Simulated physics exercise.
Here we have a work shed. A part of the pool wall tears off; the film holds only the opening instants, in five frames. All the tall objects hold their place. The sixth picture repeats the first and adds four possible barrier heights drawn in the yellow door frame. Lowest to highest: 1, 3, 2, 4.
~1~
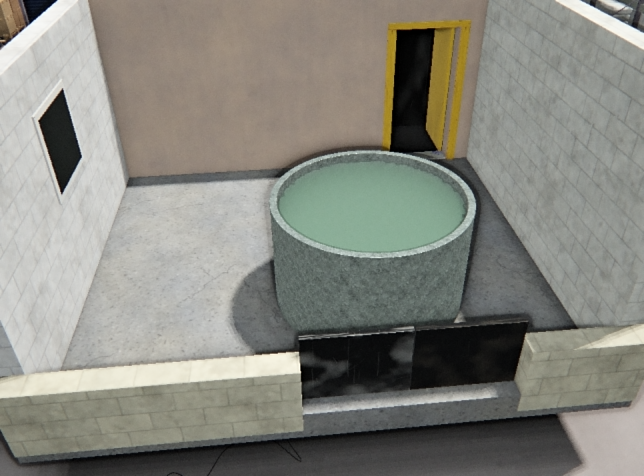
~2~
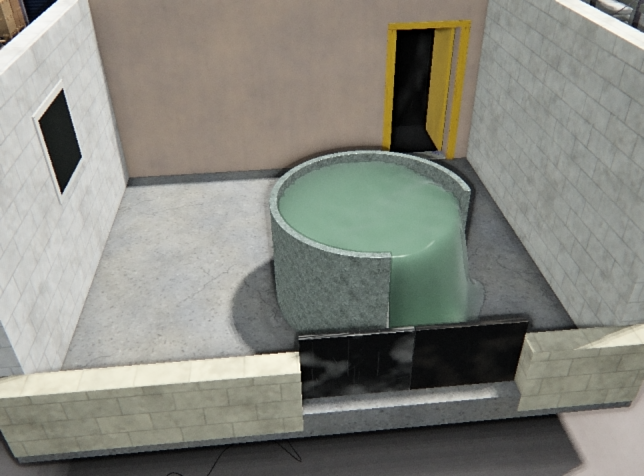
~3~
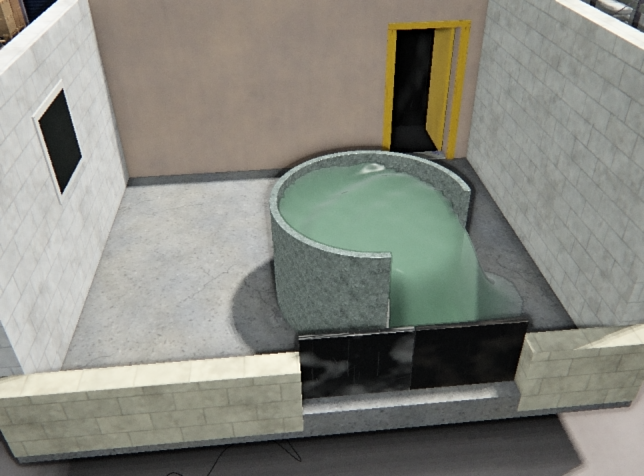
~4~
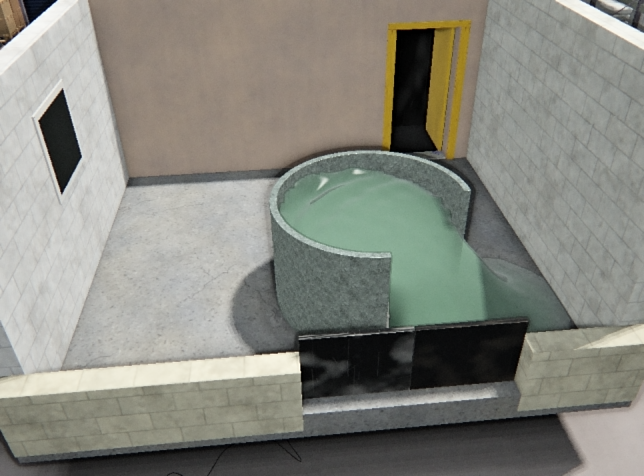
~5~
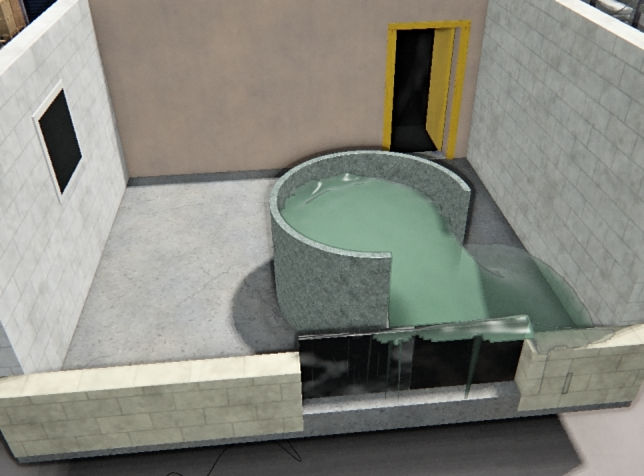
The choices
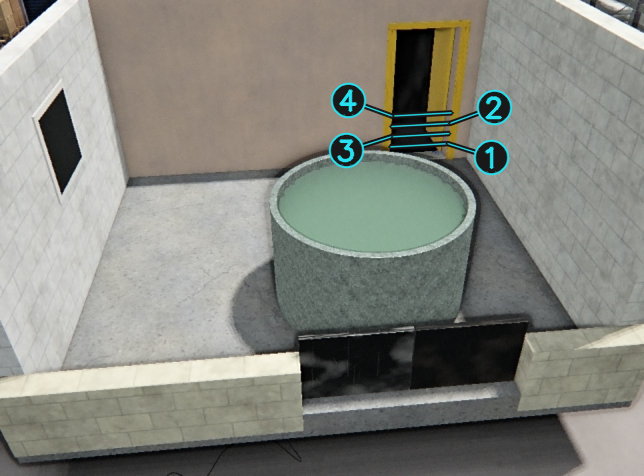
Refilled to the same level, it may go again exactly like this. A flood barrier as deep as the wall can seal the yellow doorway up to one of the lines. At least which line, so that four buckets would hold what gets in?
The limit is 3.
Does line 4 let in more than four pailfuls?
No, not at all.
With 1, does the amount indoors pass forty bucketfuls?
No, less.
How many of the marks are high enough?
Three.
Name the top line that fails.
1 it is.
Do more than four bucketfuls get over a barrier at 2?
No.
On the marked copy, 1 at (419, 145); 2 at (421, 124); 3 at (420, 135); 4 at (421, 114); from the bottom up 1, 3, 2, 4.
For line 1, some 15 bucketfuls get in.
For line 2, nothing gets over.
For line 3, a bucket or two gets in.
For line 4, nothing gets over.
